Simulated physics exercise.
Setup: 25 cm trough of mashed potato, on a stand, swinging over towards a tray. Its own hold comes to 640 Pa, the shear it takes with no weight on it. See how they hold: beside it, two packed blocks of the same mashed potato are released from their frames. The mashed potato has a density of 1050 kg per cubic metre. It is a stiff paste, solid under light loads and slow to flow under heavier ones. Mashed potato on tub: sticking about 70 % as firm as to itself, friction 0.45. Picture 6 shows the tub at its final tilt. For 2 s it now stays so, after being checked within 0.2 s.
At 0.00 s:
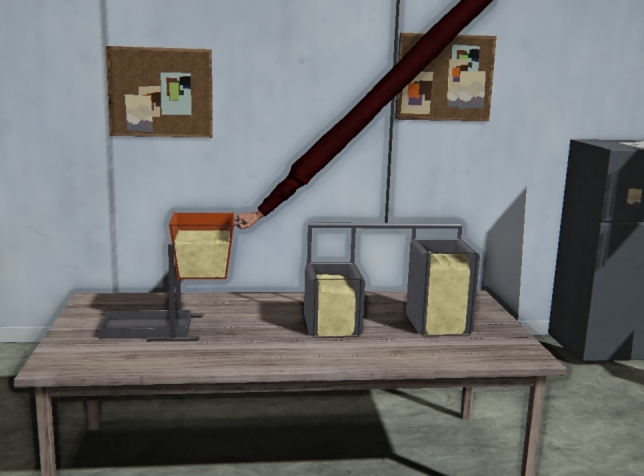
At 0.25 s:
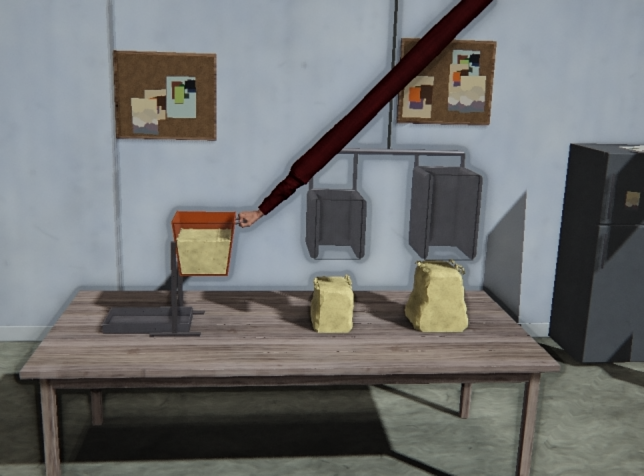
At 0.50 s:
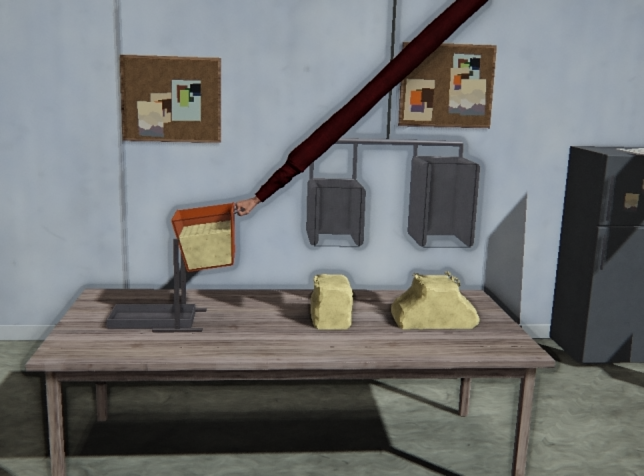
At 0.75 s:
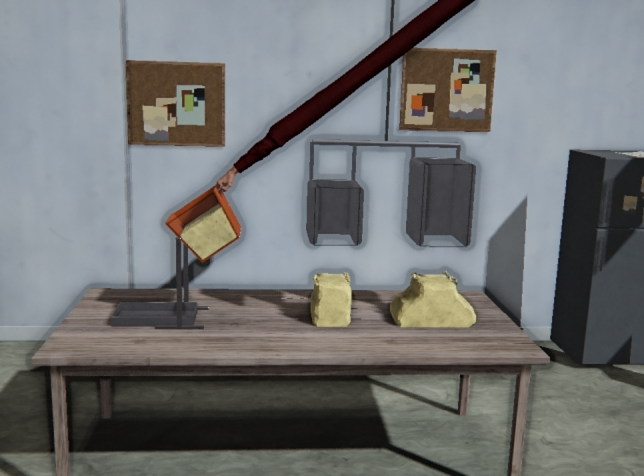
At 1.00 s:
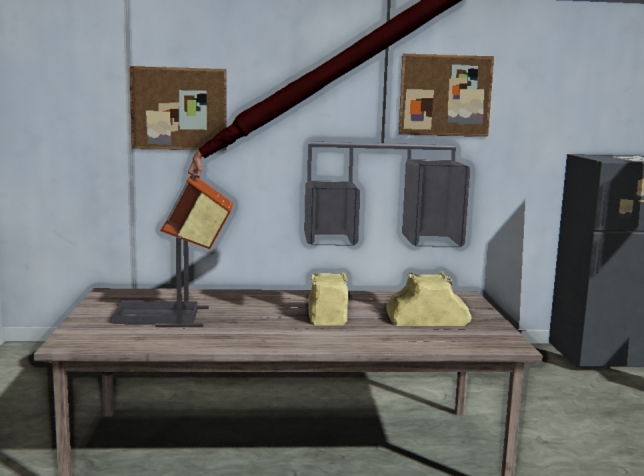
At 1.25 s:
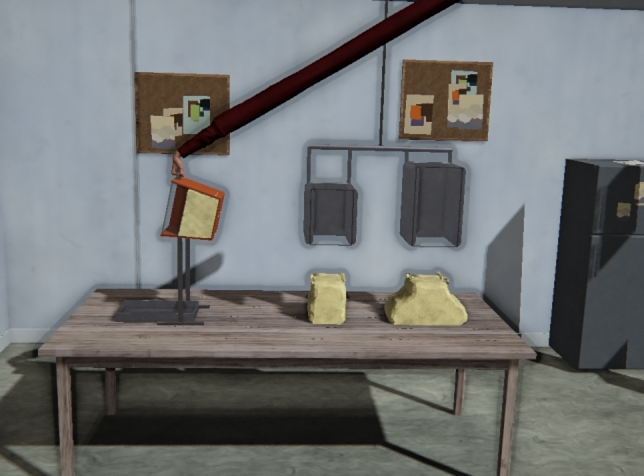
Grey holders lift off two yellow blocks, the right one slumps, and a hand tilts an orange tub.
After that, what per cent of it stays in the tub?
Some 100 percent stays in the tub.
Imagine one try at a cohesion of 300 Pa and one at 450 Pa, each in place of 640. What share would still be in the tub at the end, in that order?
It'd be some 80 percent the first time and some 100 percent the second.
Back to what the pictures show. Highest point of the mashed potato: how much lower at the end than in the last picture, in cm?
About 0 cm.
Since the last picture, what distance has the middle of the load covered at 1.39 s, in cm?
Around 0 centimetres.
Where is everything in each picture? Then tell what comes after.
The first picture shows handle-side rim at (232, 225), tilt 0 degrees; crest of the mashed potato at (181, 243); block heights 24 cm, 36 cm (left to right).
The second picture shows handle-side rim at (233, 223), tilt 0 degrees; crest of the mashed potato at (183, 241); block heights 23 cm, 31 cm (left to right).
The third picture shows handle-side rim at (231, 212), tilt 9 degrees; crest of the mashed potato at (228, 231); block heights 23 cm, 23 cm (left to right).
The fourth picture shows handle-side rim at (213, 192), tilt 35 degrees; crest of the mashed potato at (221, 209); block heights 23 cm, 23 cm (left to right).
The fifth picture shows handle-side rim at (187, 182), tilt 62 degrees; crest of the mashed potato at (200, 194); block heights 23 cm, 23 cm (left to right).
The sixth picture shows handle-side rim at (171, 182), tilt 78 degrees; crest of the mashed potato at (189, 191); block heights 23 cm, 23 cm (left to right).
After 1.39 s, the tub is at 78 degrees and holds 100 %.
After 1.56 s, the tub is at 78 degrees and holds 100 %.
After 1.73 s, the tub is at 78 degrees and holds 100 %.
After 1.90 s, the tub is at 78 degrees and holds 100 %.
After 3.25 s, the tub is at 78 degrees and holds 100 %.
